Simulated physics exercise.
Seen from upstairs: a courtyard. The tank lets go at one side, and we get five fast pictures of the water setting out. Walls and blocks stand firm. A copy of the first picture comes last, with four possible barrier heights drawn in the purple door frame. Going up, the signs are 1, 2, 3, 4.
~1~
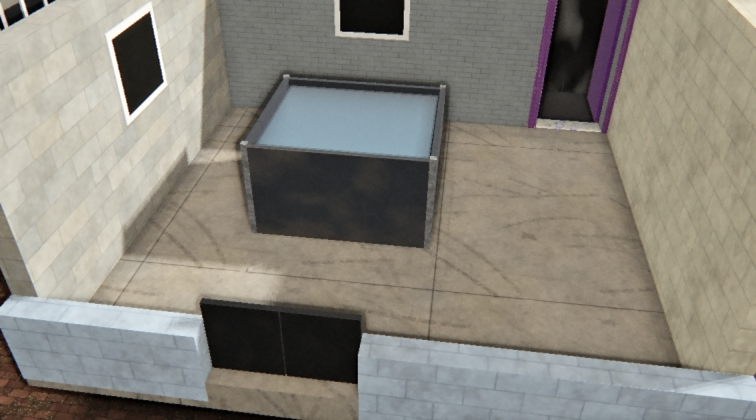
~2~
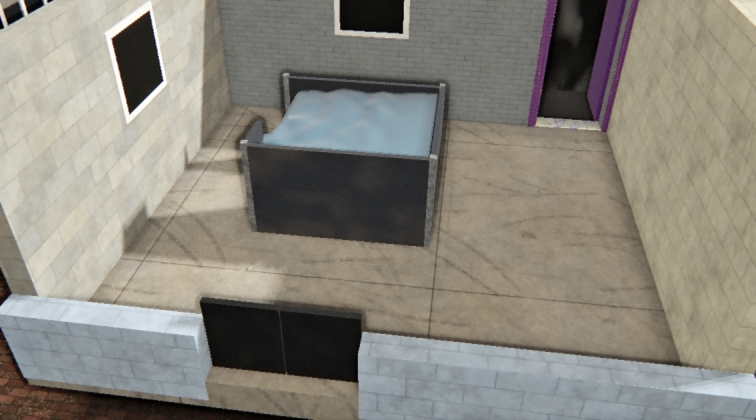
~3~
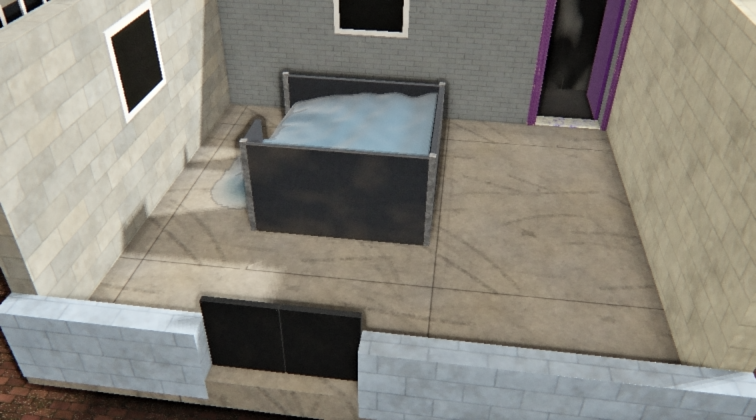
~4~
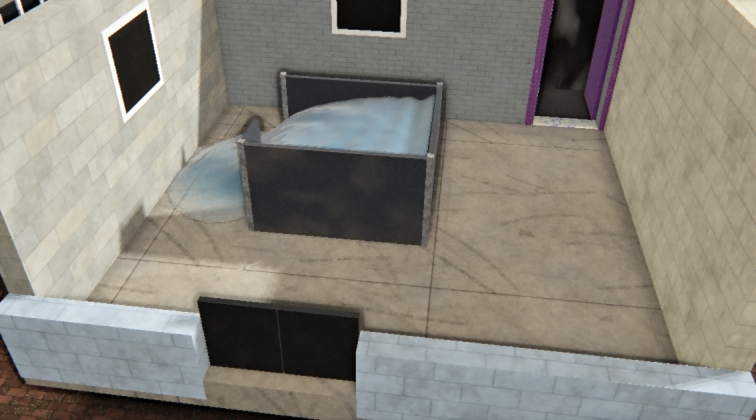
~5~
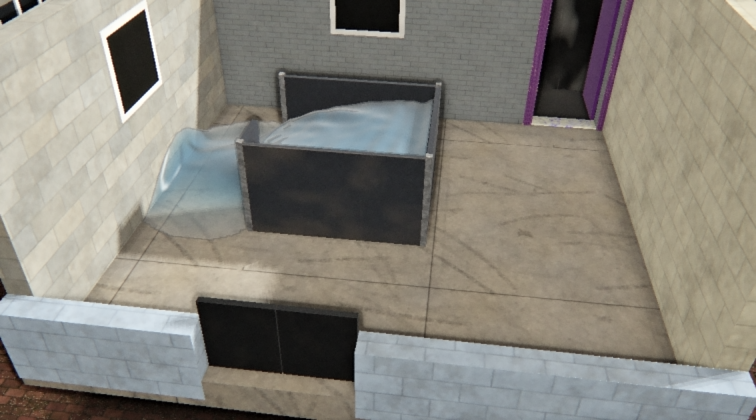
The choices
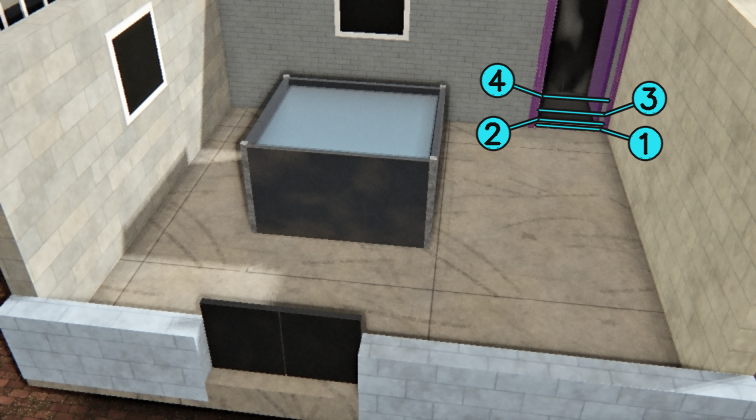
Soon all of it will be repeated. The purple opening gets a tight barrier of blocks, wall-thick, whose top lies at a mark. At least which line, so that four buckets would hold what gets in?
3 is the one.
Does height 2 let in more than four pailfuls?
Yes.
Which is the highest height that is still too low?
The answer is 2.
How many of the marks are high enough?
Two of them.
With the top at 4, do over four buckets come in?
No, not at all.
On the marked copy, 1 at (568, 127); 2 at (570, 121); 3 at (571, 112); 4 at (574, 98); from the bottom up 1, 2, 3, 4.
Choosing 1, dozens of bucketfuls pour in.
Choosing 2, about 8 bucketfuls get in.
Choosing 3, a splash gets over, under a bucket.
Choosing 4, nothing gets over.
